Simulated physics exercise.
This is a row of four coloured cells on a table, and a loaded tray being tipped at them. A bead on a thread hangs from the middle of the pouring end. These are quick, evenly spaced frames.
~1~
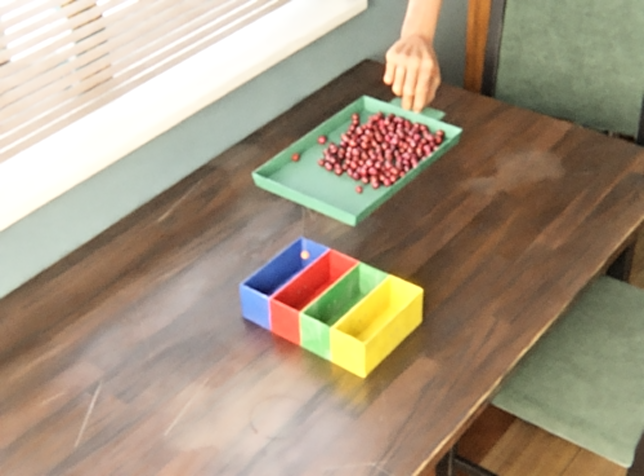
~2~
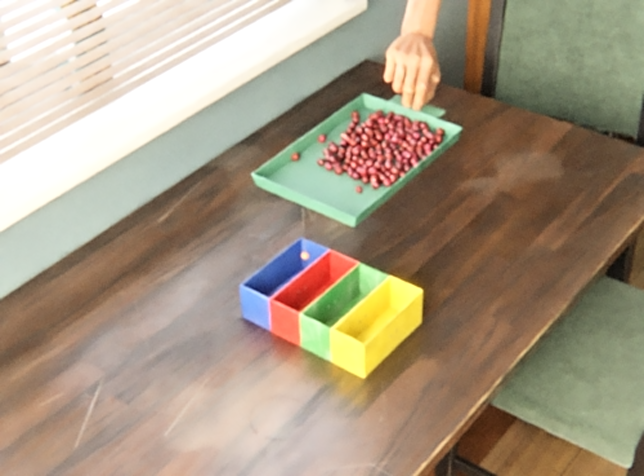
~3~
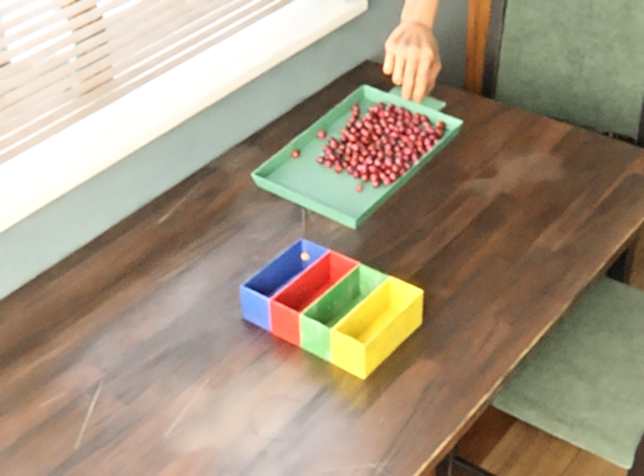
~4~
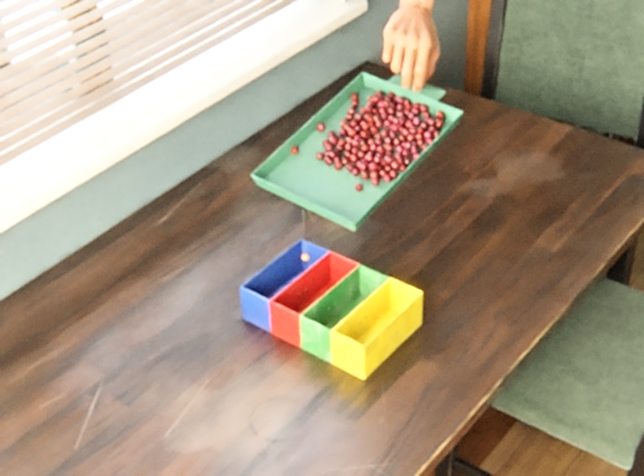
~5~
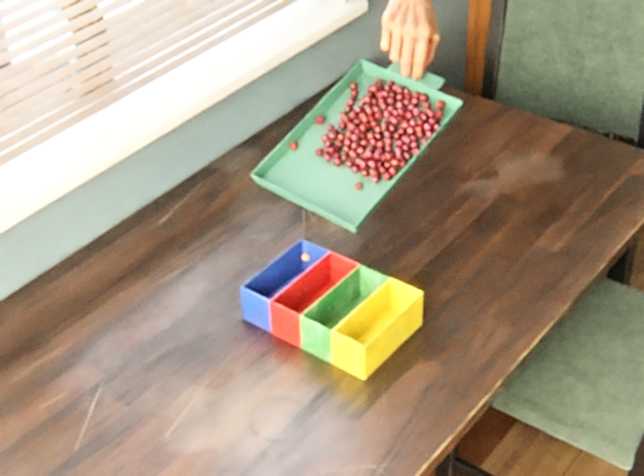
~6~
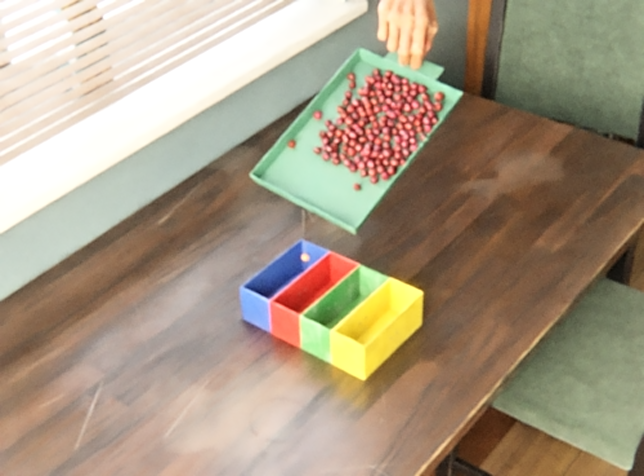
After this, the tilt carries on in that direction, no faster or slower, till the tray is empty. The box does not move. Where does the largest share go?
The green cell gets the most.
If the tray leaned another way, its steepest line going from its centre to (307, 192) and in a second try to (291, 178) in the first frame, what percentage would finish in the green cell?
Near 10 % and 0 %.
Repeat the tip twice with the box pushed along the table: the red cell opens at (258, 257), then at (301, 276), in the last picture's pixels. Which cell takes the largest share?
The first try: The yellow one. The second: The cell in green.
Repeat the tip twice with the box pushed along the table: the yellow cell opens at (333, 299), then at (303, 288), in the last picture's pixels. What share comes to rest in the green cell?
Roughly 20 per cent, and 10 per cent.
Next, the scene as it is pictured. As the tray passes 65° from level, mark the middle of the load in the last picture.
Roughly at (335, 200).
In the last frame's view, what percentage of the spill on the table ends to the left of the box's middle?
About 90 per cent.
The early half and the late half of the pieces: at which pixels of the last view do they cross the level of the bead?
Early half (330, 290), late half (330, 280).
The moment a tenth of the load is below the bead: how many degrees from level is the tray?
At about 75°.
Soon, tray tipped steeply; nearly all on the tray; a stray few in the yellow cell; a stray few in the green cell; a small part falling or outside the box.
A while on, tray tipped past a quarter turn; about a quarter on the tray; about a quarter in the green cell; a small part in the red cell; a small part in the yellow cell; a stray few in the blue cell; about a quarter falling or outside the box.
Towards the end, tray tipped past a quarter turn; about half in the green cell; about a quarter in the red cell; a small part in the yellow cell; a small part in the blue cell; a small part falling or outside the box.
Finally, tray tipped past a quarter turn; about half in the green cell; about a quarter in the red cell; a small part in the yellow cell; a small part in the blue cell; a small part outside the box.
